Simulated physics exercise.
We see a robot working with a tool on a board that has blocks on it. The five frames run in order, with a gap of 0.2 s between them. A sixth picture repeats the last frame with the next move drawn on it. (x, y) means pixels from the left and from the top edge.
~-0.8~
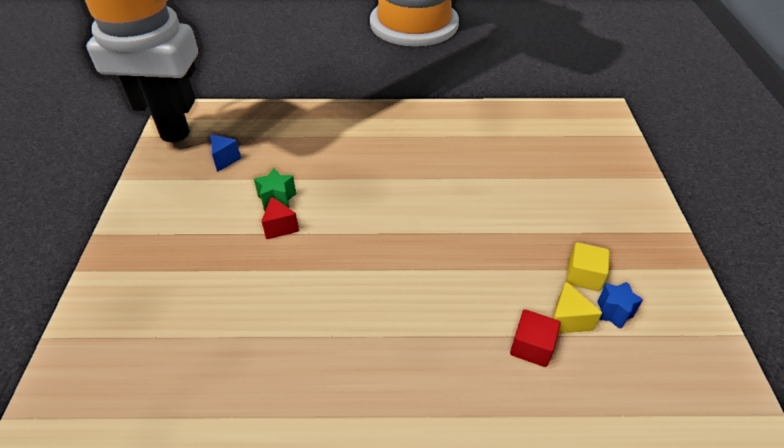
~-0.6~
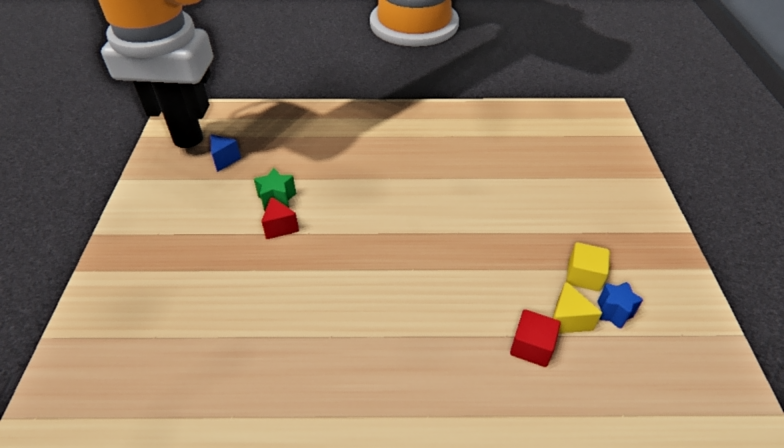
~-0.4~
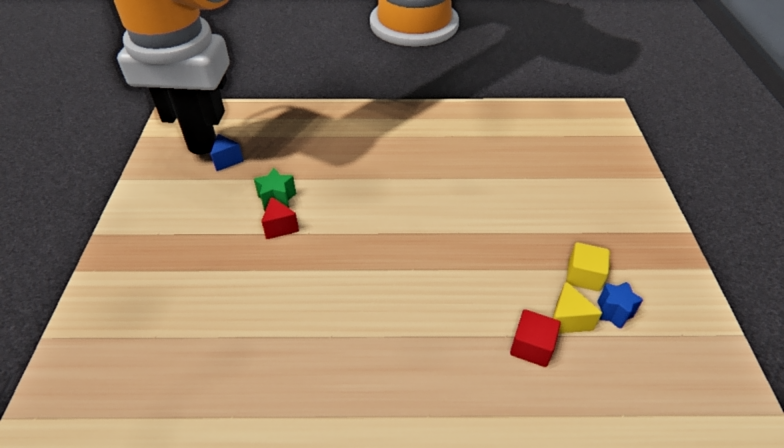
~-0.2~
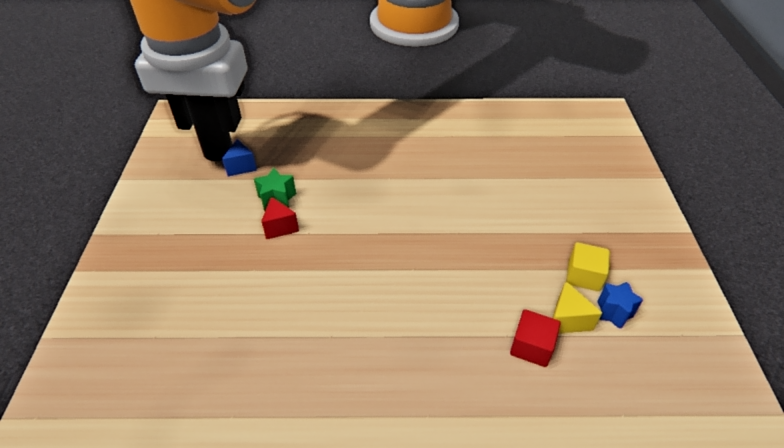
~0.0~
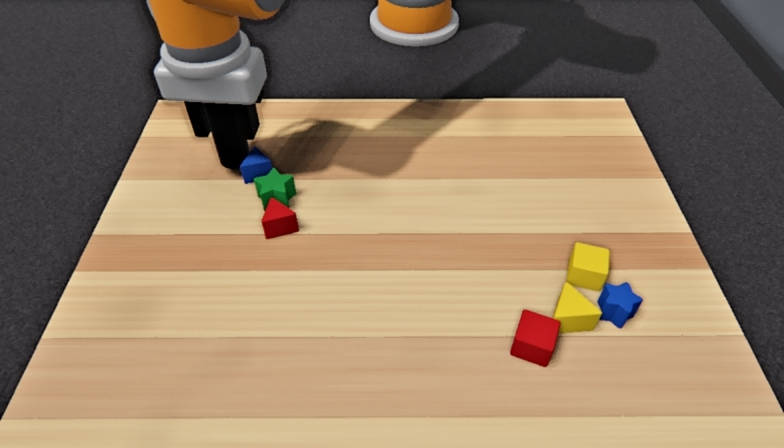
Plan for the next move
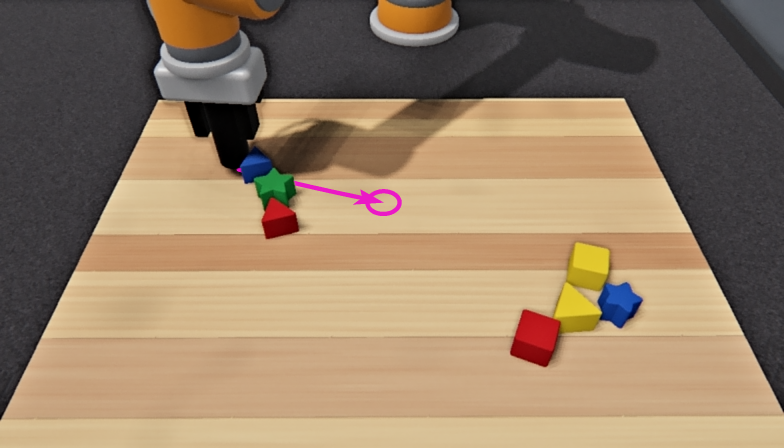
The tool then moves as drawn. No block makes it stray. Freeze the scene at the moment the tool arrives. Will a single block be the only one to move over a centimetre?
No - that is not the case.
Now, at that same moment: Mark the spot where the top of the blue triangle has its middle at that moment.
Roughly at (407, 193).
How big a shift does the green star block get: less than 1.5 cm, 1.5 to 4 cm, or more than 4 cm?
Covers 1.5 to 4 cm.
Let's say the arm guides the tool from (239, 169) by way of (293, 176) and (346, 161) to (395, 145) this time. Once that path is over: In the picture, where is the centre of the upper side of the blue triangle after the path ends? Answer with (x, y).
It ends at (319, 168).
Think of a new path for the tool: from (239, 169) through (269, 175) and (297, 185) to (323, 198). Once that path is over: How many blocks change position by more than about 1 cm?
My forecast: 2.
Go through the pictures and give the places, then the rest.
Tool tip at (175, 134); block tops, blue triangle at (220, 142); green star block at (273, 181); red triangle at (276, 210), in the first picture.
Tool at (188, 139); blocks unchanged, in the second picture.
Tool at (203, 146); blue triangle at (222, 143), in the third picture.
Tool at (219, 152); blue triangle at (237, 149), in the fourth picture.
Tool at (236, 160); blue triangle at (255, 157); green star block at (273, 181); red triangle at (276, 210), in the fifth picture.
Path on the board, from (239, 169) directly to (384, 202).
What follows on the original path. One third of the way, tool at (283, 171); blue triangle at (303, 169); green star block at (283, 186), turned 60° clockwise.
Two thirds of the way, tool at (333, 182); blue triangle at (354, 181), turned 15° clockwise; green star block at (293, 193), turned 95° clockwise; red triangle at (274, 212), turned 15° anticlockwise.
At the end, tool at (383, 193); blue triangle at (407, 193), turned 20° clockwise; green star block at (293, 193), turned 95° clockwise; red triangle at (274, 212), turned 15° anticlockwise.
